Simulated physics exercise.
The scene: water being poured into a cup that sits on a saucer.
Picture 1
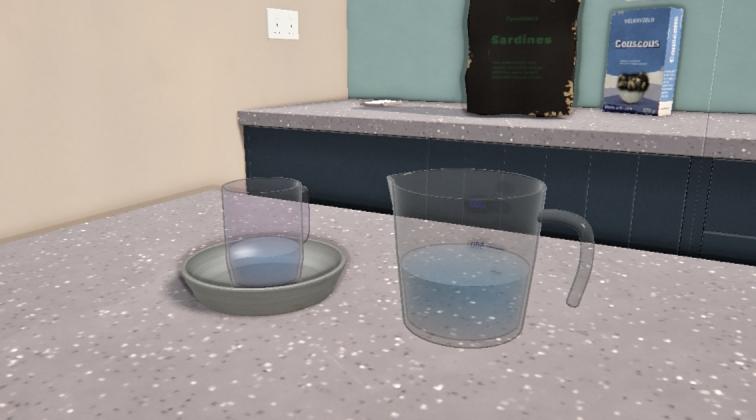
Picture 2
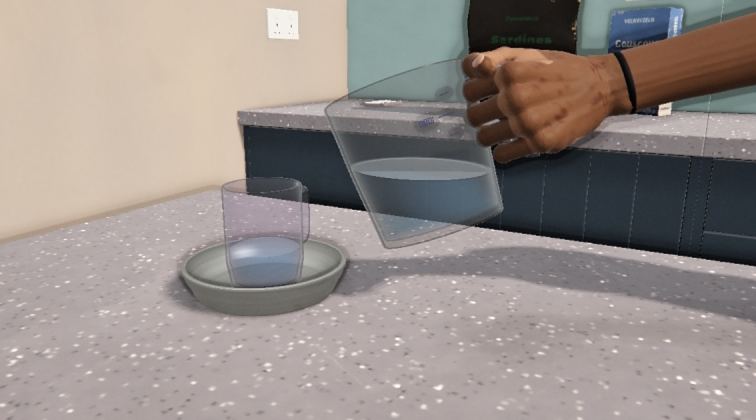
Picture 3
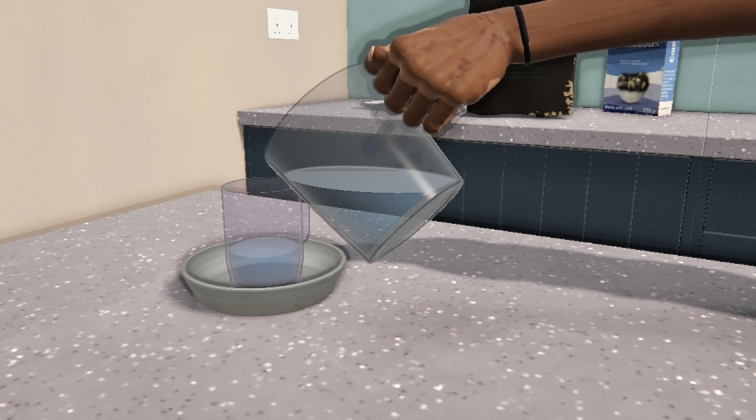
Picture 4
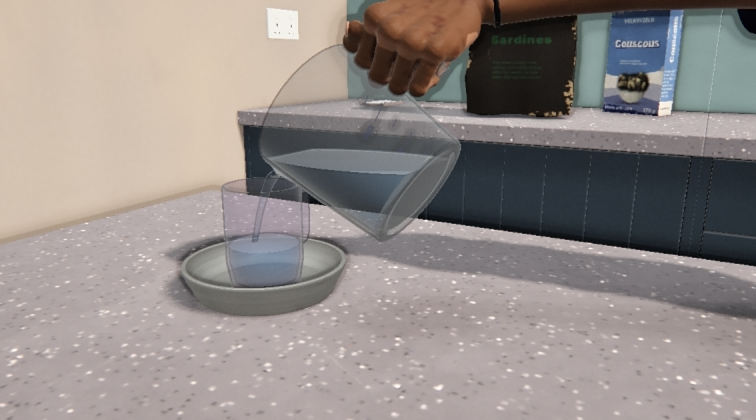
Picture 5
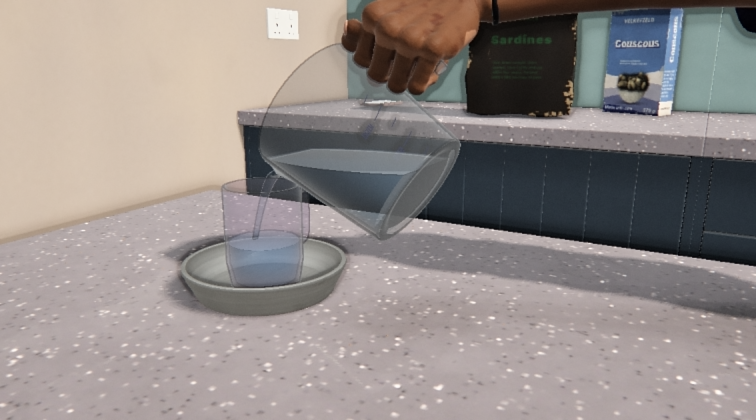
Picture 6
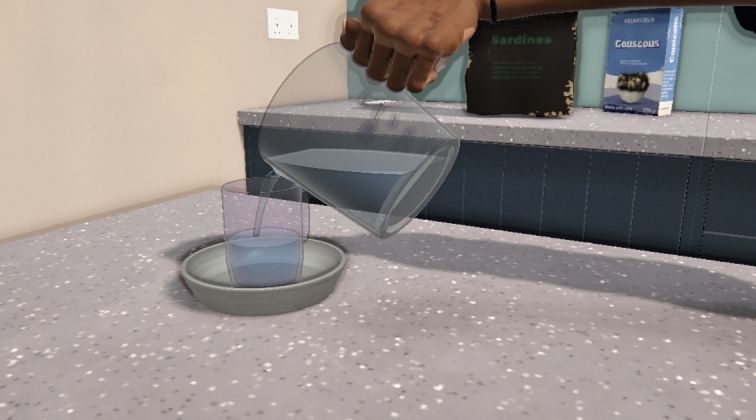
A hand lifts a jug of water, tilts it left and pours into a cup.
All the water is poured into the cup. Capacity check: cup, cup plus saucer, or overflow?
Cup plus saucer.
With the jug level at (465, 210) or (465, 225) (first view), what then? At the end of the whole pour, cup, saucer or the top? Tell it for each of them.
In that order: Over both, over both.
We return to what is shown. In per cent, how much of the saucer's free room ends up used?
I'd say about 60 per cent.
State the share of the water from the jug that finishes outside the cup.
Roughly 40 in a hundred.
Shortly, the cup is nearly full; the saucer is dry.
Then, the cup is full to the brim; the saucer is wet, with room to spare.
At the finish, the cup is full to the brim; the saucer is wet, with room to spare.
